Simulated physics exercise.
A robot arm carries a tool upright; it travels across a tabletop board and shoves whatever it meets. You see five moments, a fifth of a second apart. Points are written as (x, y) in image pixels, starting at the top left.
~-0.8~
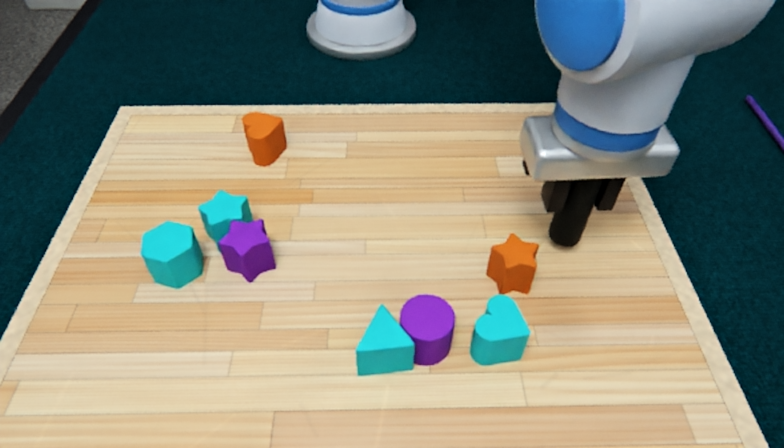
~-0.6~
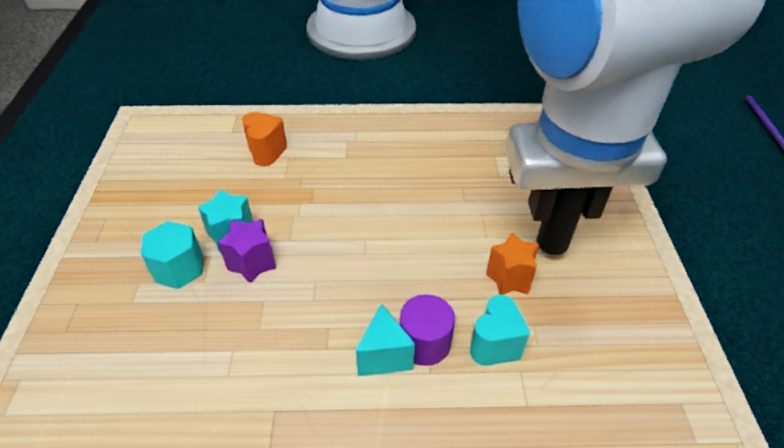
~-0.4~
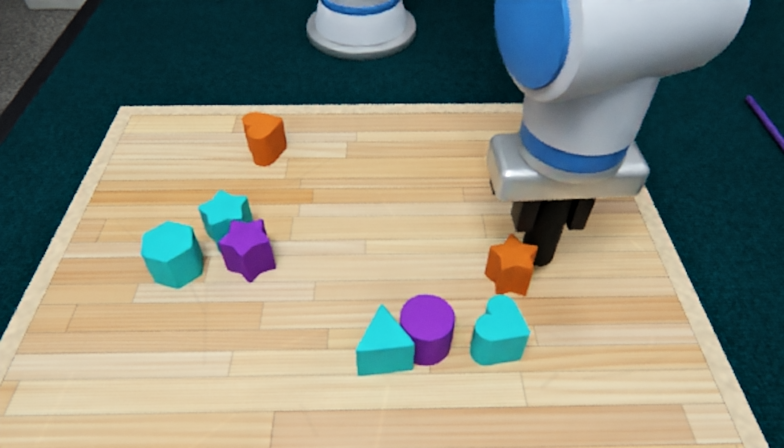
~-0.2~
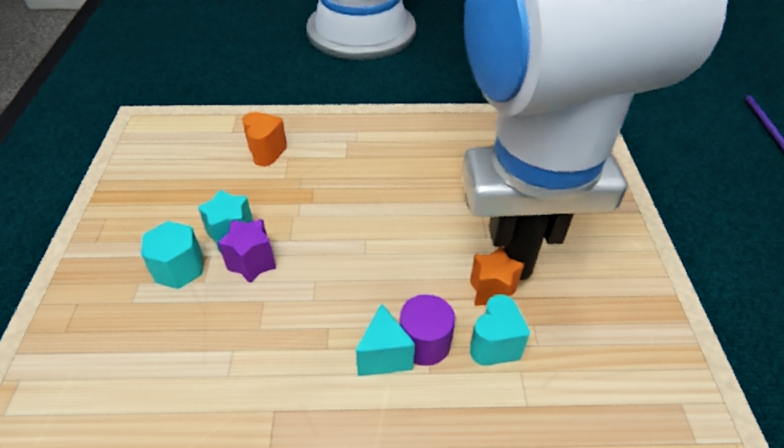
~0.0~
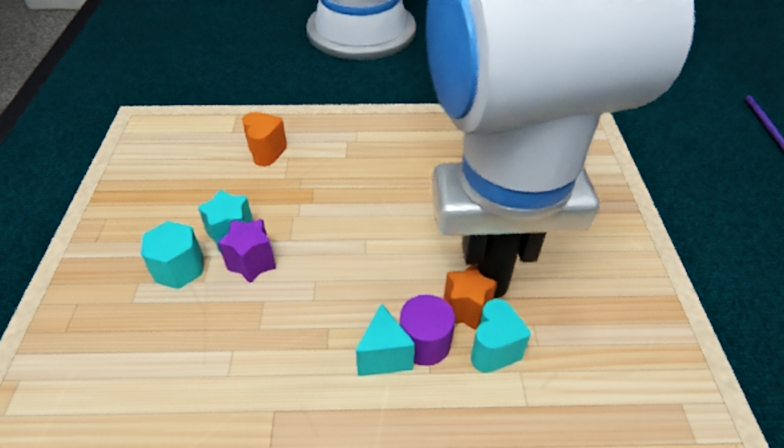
Robot arm moving down and left across a wooden board, pushing an orange star toward a purple cylinder and turquoise heart.
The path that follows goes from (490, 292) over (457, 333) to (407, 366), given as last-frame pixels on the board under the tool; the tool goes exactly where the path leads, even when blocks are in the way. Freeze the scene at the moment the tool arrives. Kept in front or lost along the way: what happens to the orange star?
It holds its place in front.
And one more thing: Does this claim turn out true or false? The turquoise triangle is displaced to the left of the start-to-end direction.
Answer: False.
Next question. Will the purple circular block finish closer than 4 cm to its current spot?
In short: No.
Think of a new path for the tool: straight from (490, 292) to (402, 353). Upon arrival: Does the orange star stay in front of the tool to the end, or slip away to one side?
The block sits ahead of the tool.
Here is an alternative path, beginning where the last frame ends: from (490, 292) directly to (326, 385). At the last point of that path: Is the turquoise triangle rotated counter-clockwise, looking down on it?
Final answer: No.
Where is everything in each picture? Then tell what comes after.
Tool's lower end (564, 235); turquoise triangle (384, 332); purple circular block (427, 316); orange star (517, 251); turquoise heart (502, 319), in the first picture.
Tool (552, 243); blocks still, in the second picture.
Tool (537, 254); orange star (515, 252), in the third picture.
Tool (516, 268); orange star (498, 265), in the fourth picture.
Tool (491, 285); turquoise triangle (384, 332); purple circular block (427, 316); orange star (471, 283); turquoise heart (501, 324), in the fifth picture.
What follows on the original path. One third of the way, tool (472, 313); turquoise triangle (359, 349), turned 30° clockwise; purple circular block (405, 335); orange star (442, 305), turned 20° clockwise; turquoise heart (502, 331), turned 10° anticlockwise.
Two thirds of the way, tool (443, 338); turquoise triangle (325, 365), turned 25° clockwise; purple circular block (372, 353); orange star (408, 323), turned 30° clockwise; turquoise heart (502, 336), turned 30° anticlockwise.
At the end, tool (407, 359); turquoise triangle (279, 383), turned 25° clockwise; purple circular block (329, 372); orange star (369, 343), turned 35° clockwise; turquoise heart (502, 336), turned 30° anticlockwise.
